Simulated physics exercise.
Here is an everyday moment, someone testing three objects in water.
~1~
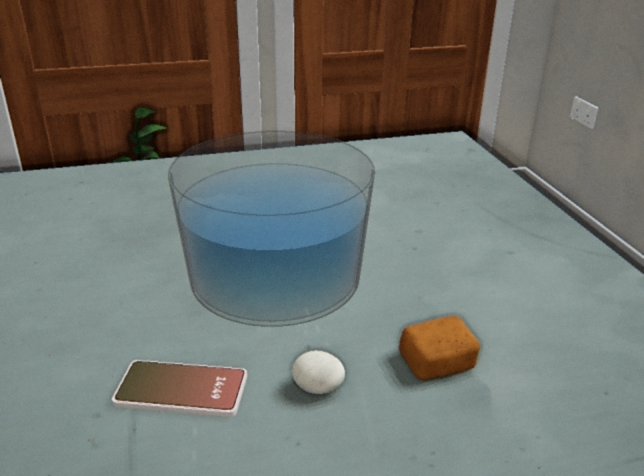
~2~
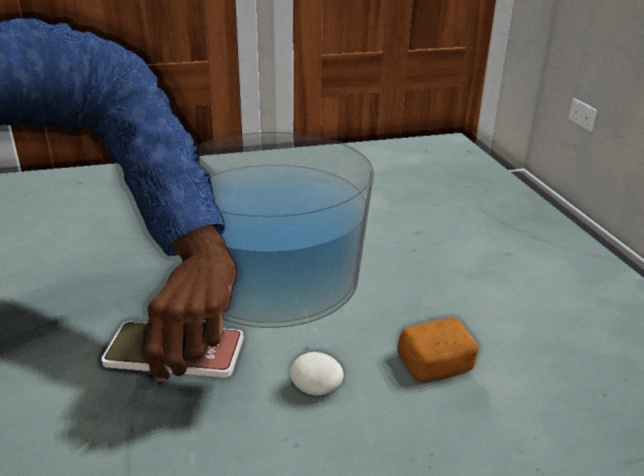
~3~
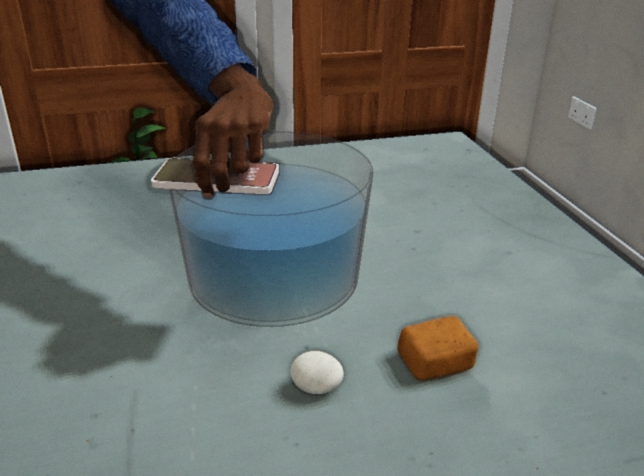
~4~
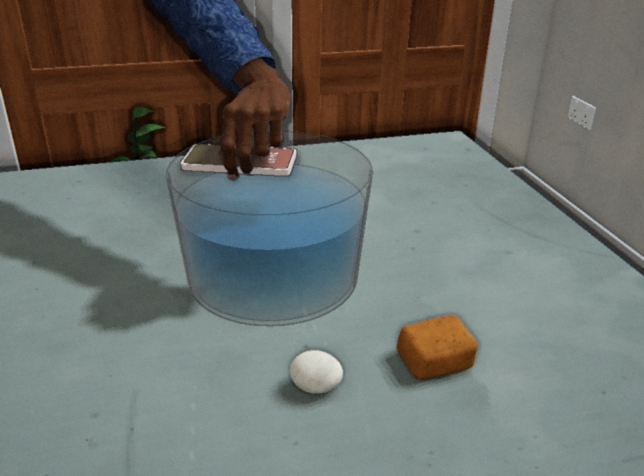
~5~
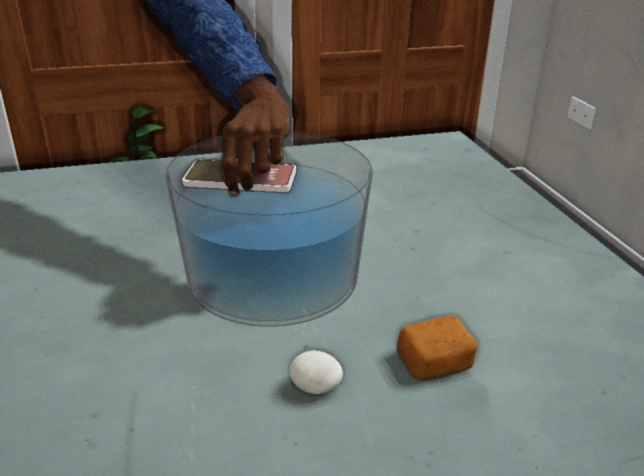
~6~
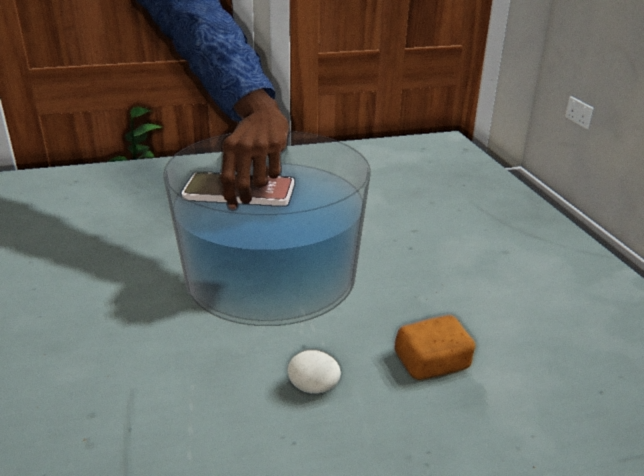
A hand in a blue sleeve picked up the phone from the left of an egg and a bread roll, carried it over the big bowl of water, and lowered it to just above the surface.
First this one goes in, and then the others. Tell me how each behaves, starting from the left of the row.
Note: Left one heads down, middle one heads down, right one is buoyant.
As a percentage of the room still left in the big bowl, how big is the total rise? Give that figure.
Estimate: Roughly 8 %.
Next, the phone sinks.
After that, the egg sinks.
Finally, the bread roll rides on the surface; afloat, bread roll.
